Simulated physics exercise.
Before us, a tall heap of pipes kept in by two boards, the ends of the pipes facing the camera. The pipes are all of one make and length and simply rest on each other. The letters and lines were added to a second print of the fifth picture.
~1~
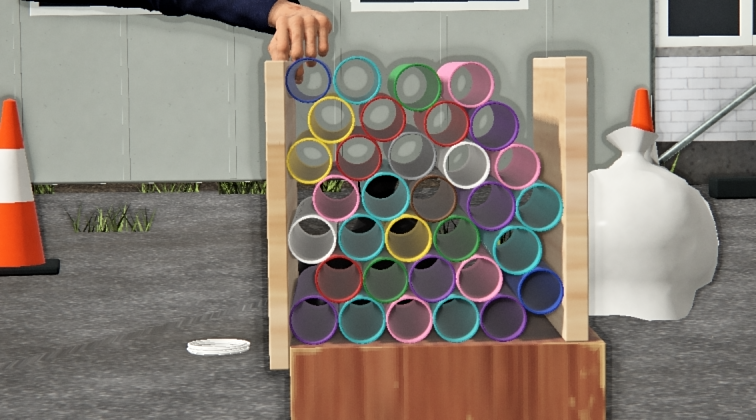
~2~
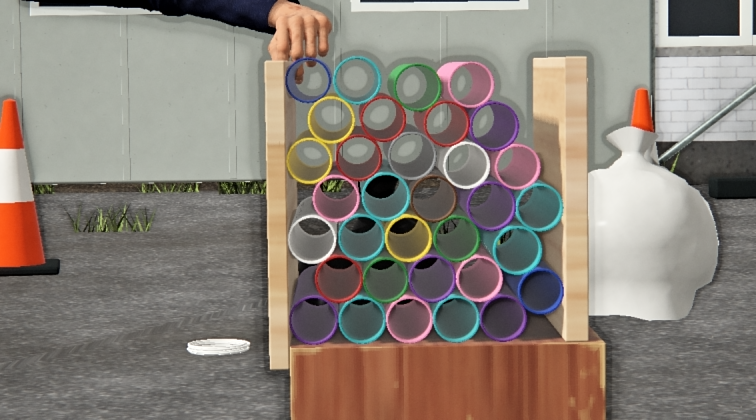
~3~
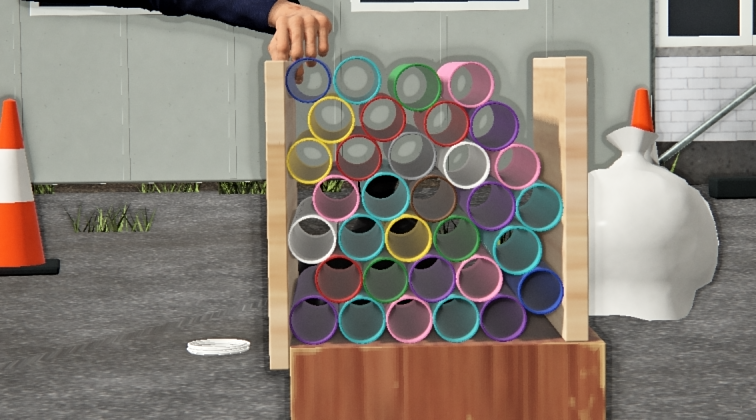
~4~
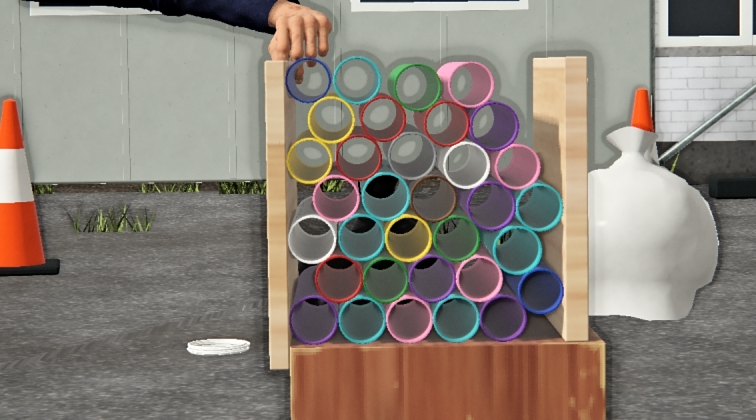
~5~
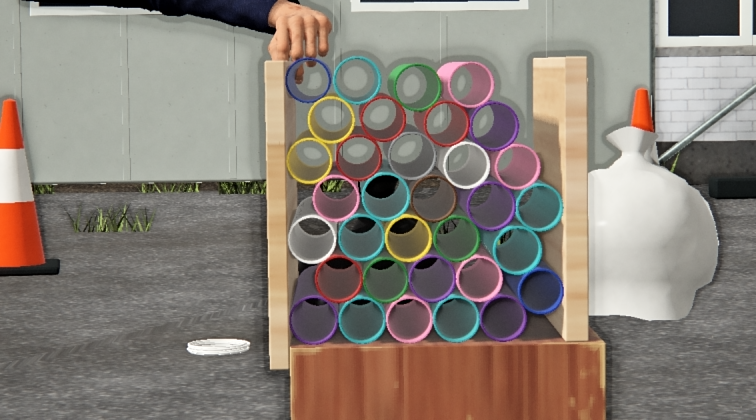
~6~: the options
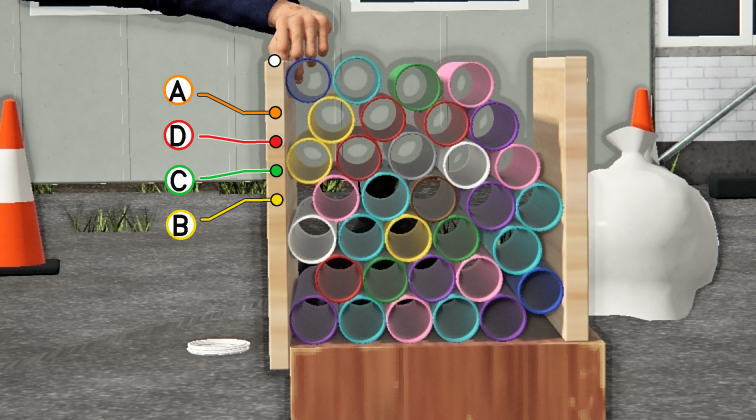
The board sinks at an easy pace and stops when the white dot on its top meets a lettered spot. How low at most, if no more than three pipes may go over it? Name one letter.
Mark B is as low as it can go.
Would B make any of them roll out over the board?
At B: Yes.
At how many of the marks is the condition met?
The number is four.
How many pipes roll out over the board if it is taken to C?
With C, one.
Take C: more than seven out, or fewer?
At C, fewer than seven.
On the copy, A at (275, 112); B at (277, 199); C at (276, 171); D at (276, 142); the white dot at (274, 61).
On B. First, top of the board (286, 126).
Then, top of the board (287, 197).
Finally, top of the board (287, 199), one out over the board.
By contrast, A none out over the board; C one out over the board; D none out over the board.
